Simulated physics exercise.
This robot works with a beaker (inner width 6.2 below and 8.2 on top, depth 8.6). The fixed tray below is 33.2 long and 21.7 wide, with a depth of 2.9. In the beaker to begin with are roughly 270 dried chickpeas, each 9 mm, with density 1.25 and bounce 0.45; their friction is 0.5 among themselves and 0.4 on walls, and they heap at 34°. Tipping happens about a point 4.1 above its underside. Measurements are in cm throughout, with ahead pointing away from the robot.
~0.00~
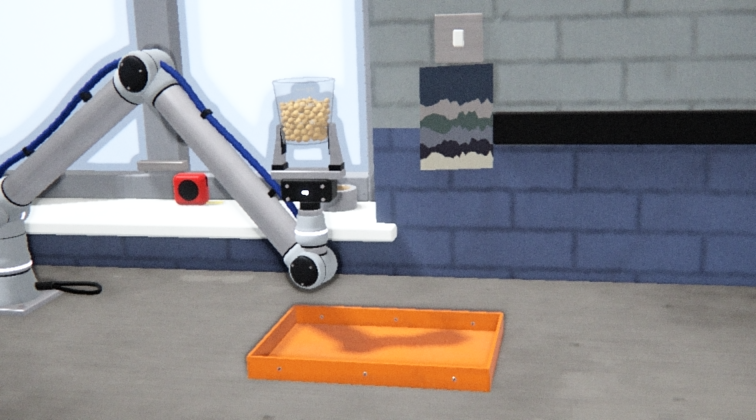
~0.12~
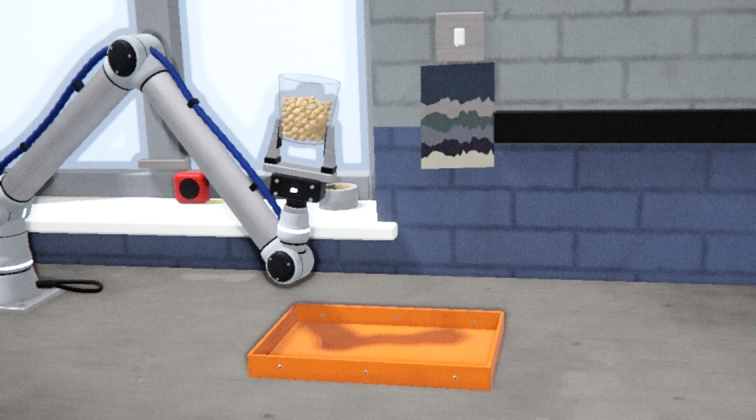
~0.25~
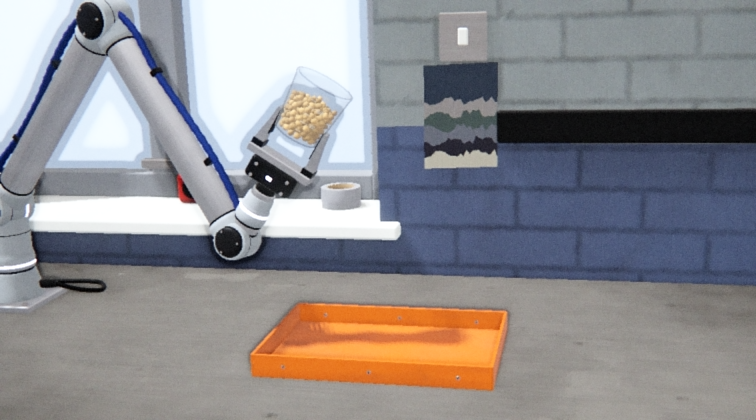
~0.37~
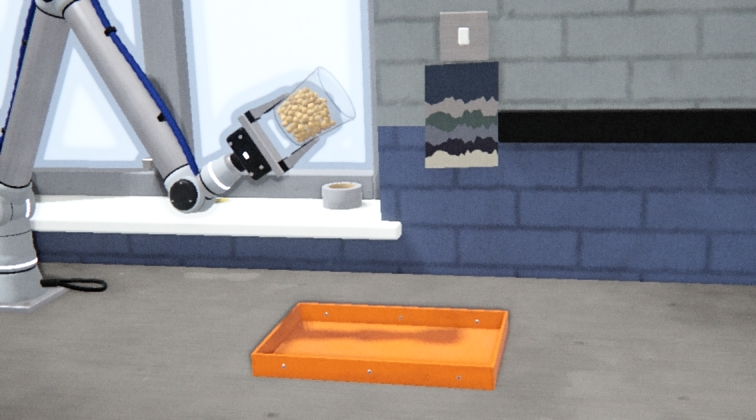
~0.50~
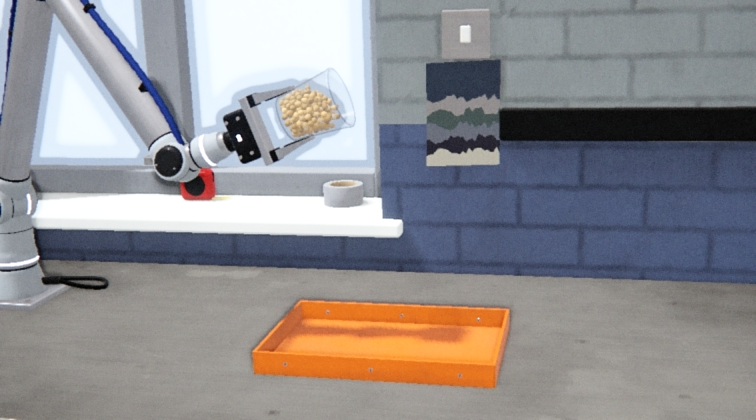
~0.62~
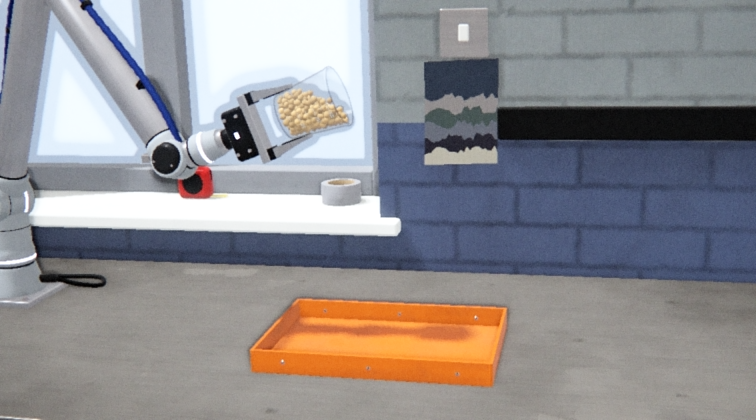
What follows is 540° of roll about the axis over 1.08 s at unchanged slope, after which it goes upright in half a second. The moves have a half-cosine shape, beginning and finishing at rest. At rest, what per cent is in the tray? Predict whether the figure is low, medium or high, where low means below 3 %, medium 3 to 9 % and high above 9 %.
High.
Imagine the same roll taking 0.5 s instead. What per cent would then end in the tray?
It would come to around 5 percent.
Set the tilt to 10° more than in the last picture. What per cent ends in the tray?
I'd put it at close to 50 per cent.
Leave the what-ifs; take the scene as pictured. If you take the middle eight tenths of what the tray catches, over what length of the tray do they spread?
Roughly 18 centimetres.
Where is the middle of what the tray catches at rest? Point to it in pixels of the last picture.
I'd place it near (422, 343) in the last picture.
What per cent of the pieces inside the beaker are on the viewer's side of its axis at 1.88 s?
Near enough 35 in a hundred.
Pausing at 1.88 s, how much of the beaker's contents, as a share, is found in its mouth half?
Around 35 per cent.
By 1.25 s, tipped 70°, highest piece 39 above the table; 250 in the beaker, 3 in the tray, 17 in flight or on a rim.
By 1.88 s, tipped 49°, highest piece 38 above the table; 225 in the beaker, 40 in the tray, 1 on the table or floor, 4 in flight or on a rim.
By 2.40 s, upright, highest piece 39 above the table; 225 in the beaker, 44 in the tray, 1 on the table or floor.
By 3.10 s, upright, highest piece 39 above the table; 225 in the beaker, 44 in the tray, 1 on the table or floor.
Final count, 225 in the beaker, 44 in the tray, 1 on the table or floor. That is 16 % in the tray.
